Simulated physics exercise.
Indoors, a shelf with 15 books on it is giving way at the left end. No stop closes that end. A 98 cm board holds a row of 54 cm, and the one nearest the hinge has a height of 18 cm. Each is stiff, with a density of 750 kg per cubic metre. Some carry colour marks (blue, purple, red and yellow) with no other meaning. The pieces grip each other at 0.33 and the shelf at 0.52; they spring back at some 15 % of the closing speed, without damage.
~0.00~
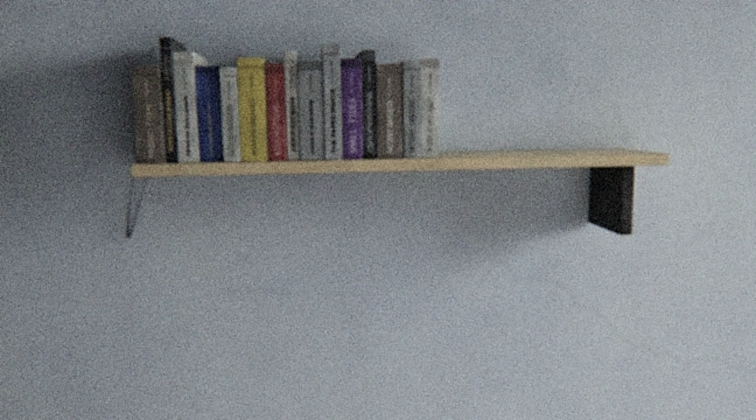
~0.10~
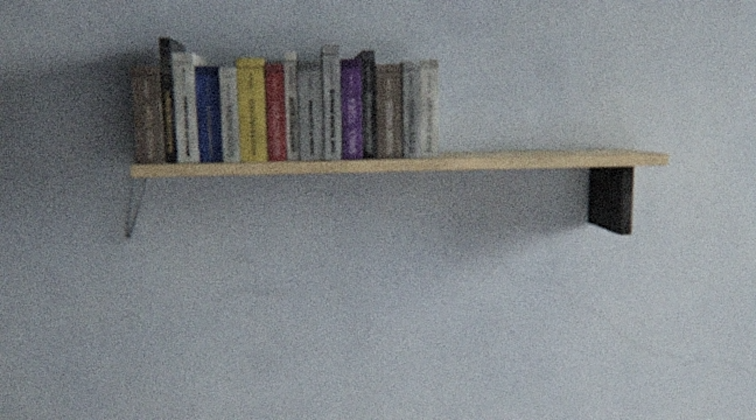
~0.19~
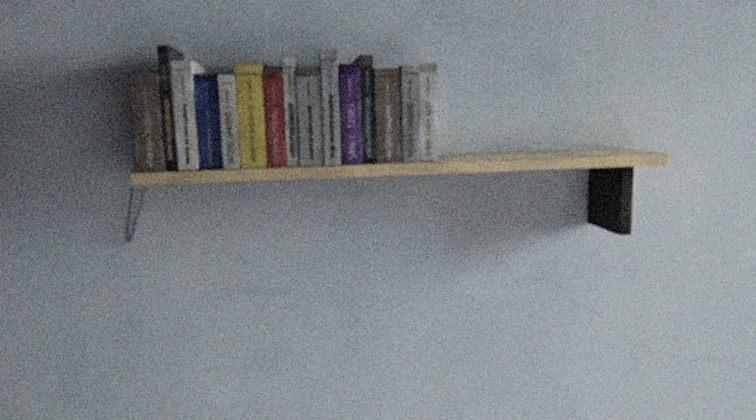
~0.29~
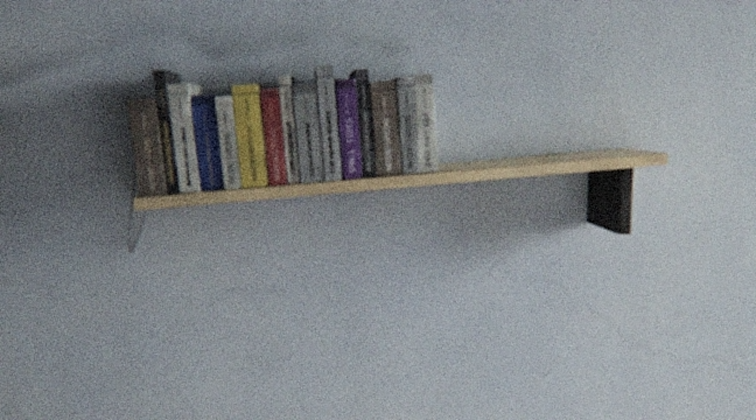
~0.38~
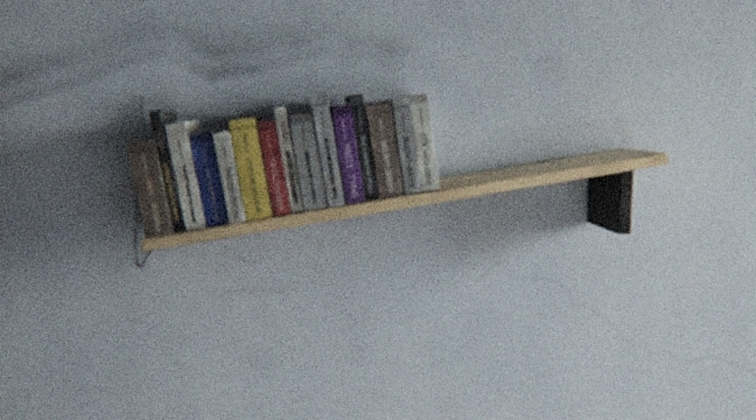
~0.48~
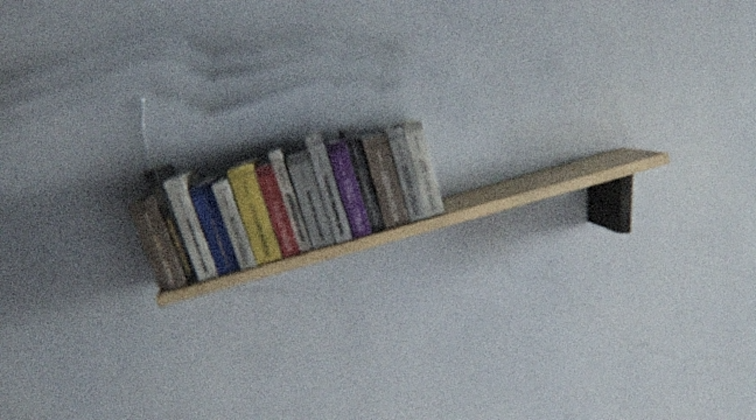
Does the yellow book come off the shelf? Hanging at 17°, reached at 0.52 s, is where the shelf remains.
Well, that one is a goner.
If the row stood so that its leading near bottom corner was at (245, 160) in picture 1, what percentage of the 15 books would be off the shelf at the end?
I'd put it at 0 per cent.
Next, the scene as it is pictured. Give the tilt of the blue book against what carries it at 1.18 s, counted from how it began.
About 40°.
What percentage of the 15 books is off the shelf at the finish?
Roughly 35 percent.
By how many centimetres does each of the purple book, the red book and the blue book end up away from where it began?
Moved: Purple 20, red 30, blue 120.
After 0.74 s, none of the 15 books off the shelf, 15 disturbed; yellow book 30° from how it stood; blue book 32° from how it stood.
After 1.18 s, 4 of the 15 books off the shelf; yellow book on its side; red book 51° from how it stood.
In the end (1.9 s), 5 of the 15 books off the shelf; yellow book on its side; red book on its side; blue book on its side. From the last view, middles, red book near (221, 272).
